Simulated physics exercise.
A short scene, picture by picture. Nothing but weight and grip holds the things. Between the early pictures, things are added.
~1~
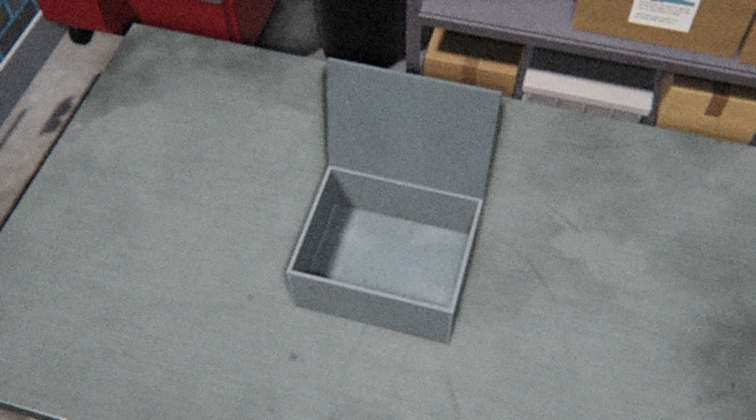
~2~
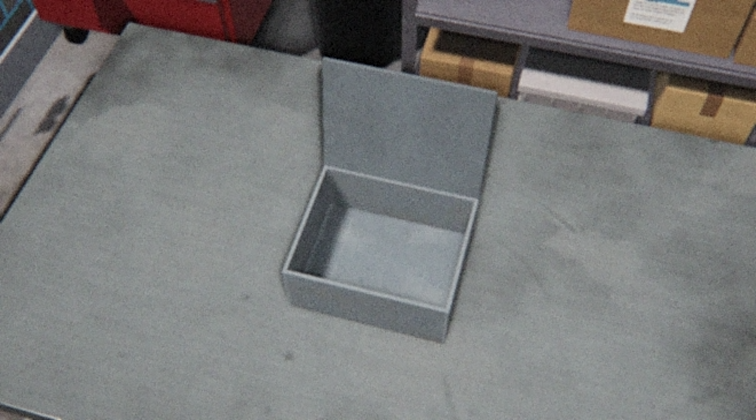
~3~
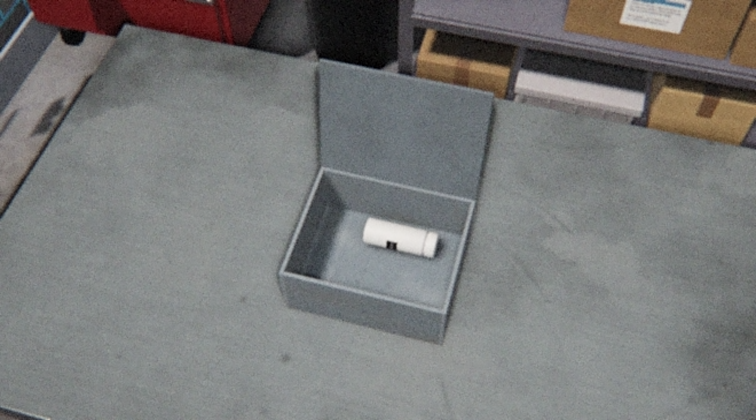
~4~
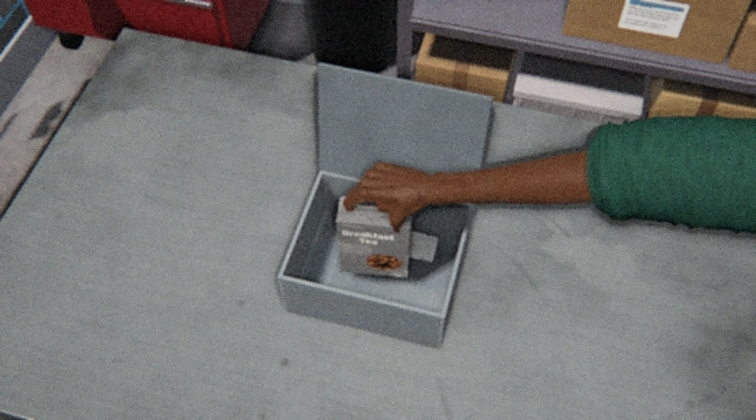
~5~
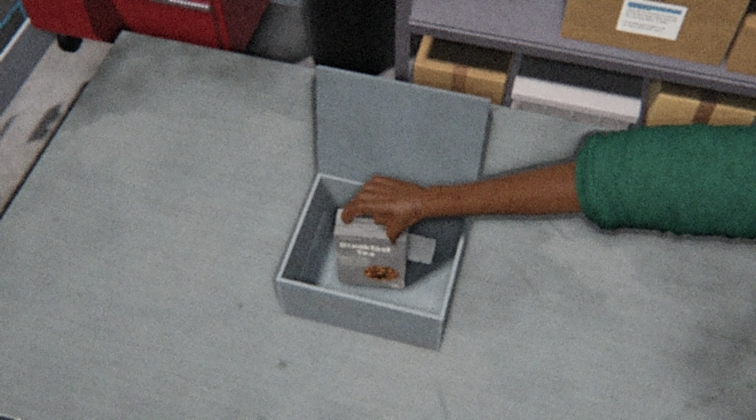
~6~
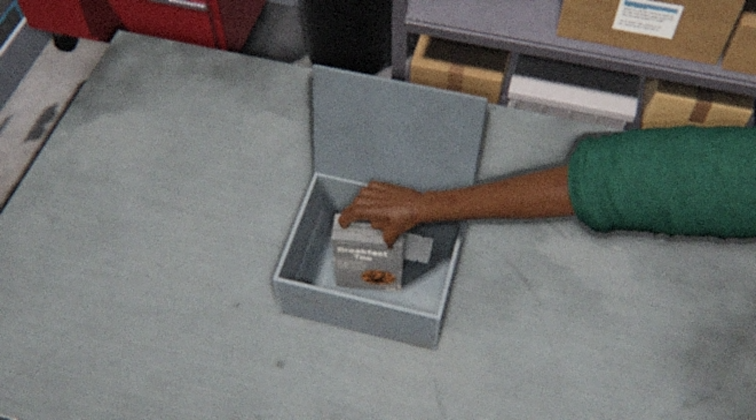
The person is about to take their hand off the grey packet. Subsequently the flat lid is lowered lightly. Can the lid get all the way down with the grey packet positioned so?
The lid does not fit.
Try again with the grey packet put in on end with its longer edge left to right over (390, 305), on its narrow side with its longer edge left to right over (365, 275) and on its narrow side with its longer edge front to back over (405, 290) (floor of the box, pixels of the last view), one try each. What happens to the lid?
In case one it remains open, in case two it remains open and in case three it remains open.
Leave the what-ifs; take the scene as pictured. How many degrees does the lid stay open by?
Measured angle - around 30°.
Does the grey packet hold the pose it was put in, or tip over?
In the end, it keeps its orientation.
Then, 1.20 s on from there, lid starting down.
Then, 1.60 s on from there, lid 59° above the rim.
Then, 1.80 s on from there, lid 33° above the rim.
In the end, lid 28° above the rim; both unmoved. At the end, from the last picture's camera, grey packet near (369, 254).
